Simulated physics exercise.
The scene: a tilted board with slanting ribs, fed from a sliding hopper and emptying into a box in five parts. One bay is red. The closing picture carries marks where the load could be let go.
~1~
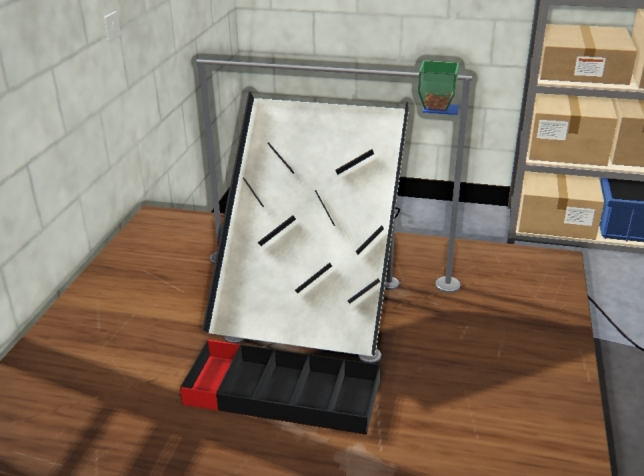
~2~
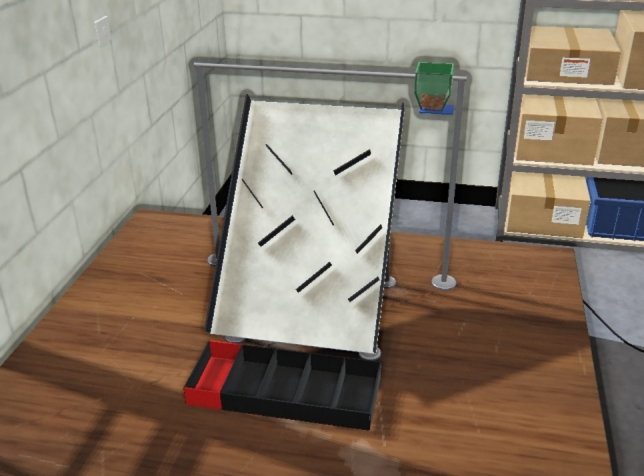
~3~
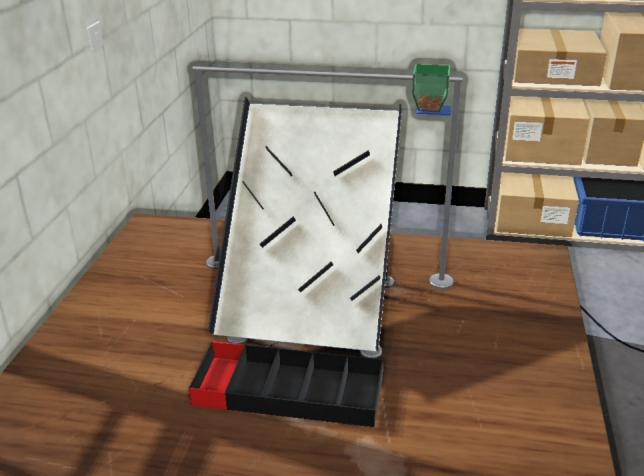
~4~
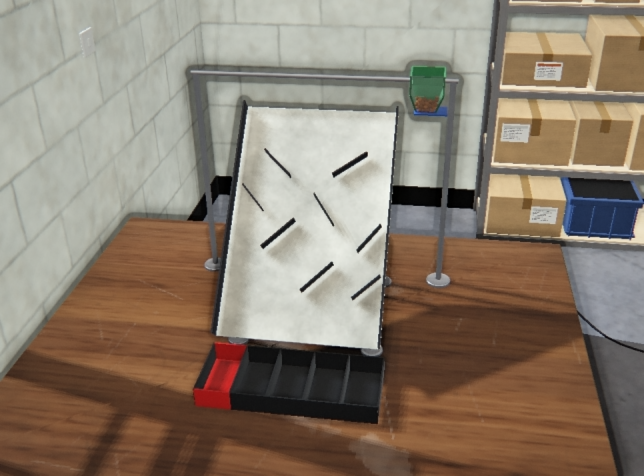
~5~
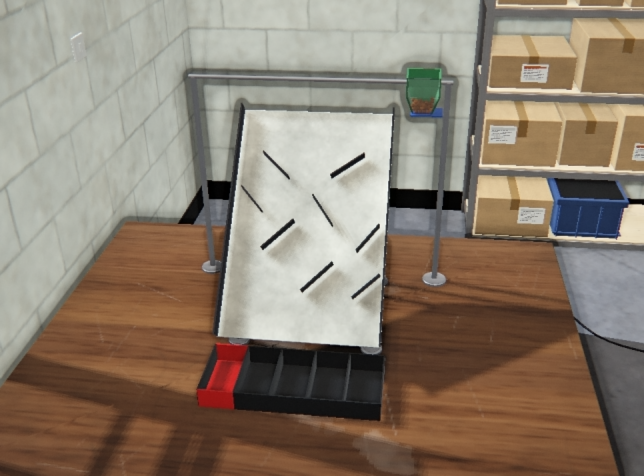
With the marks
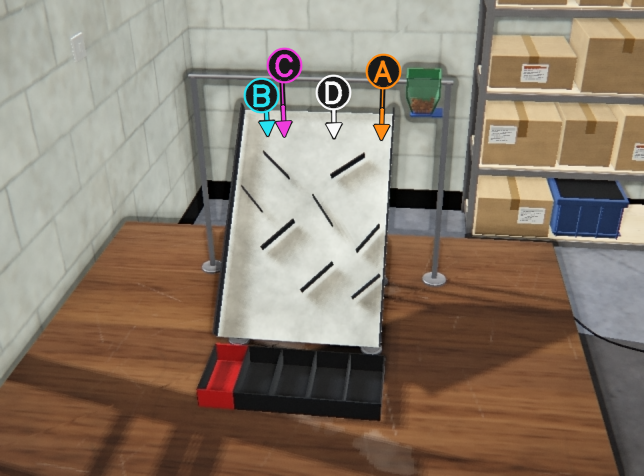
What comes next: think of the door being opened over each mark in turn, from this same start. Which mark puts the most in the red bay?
I would pick mark B.
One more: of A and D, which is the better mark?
D it is.
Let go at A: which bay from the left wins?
The third.
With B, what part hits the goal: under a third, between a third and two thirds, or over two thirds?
Mark B gives between a third and two thirds.
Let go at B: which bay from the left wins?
The first from the left.
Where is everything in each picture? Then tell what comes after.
Hopper near (435, 101), cereal balls, door shut, in the first frame.
Ribs (266, 144) to (290, 171), (333, 171) to (370, 149), (242, 179) to (260, 205), in the second frame.
Ribs (314, 191) to (333, 223), (259, 245) to (294, 216), (356, 250) to (381, 224), in the third frame.
Ribs (299, 290) to (332, 262), (351, 298) to (380, 275), in the fourth frame.
Red bay near (216, 398), number 1 of 5 from the left, in the fifth frame.
On the marked copy, mark A meets the board at (381, 134); mark B meets the board at (267, 130); mark C meets the board at (284, 131); mark D meets the board at (333, 132).
With A, only a few in the red bay, the bulk in other bays, only a few held on the board, close to a quarter outside the box.
With B, close to half in the red bay, close to a quarter in other bays, only a few held on the board, close to a quarter outside the box.
With C, close to a quarter in the red bay, the bulk in other bays.
With D, close to a quarter in the red bay, close to two thirds in other bays, a small share outside the box.
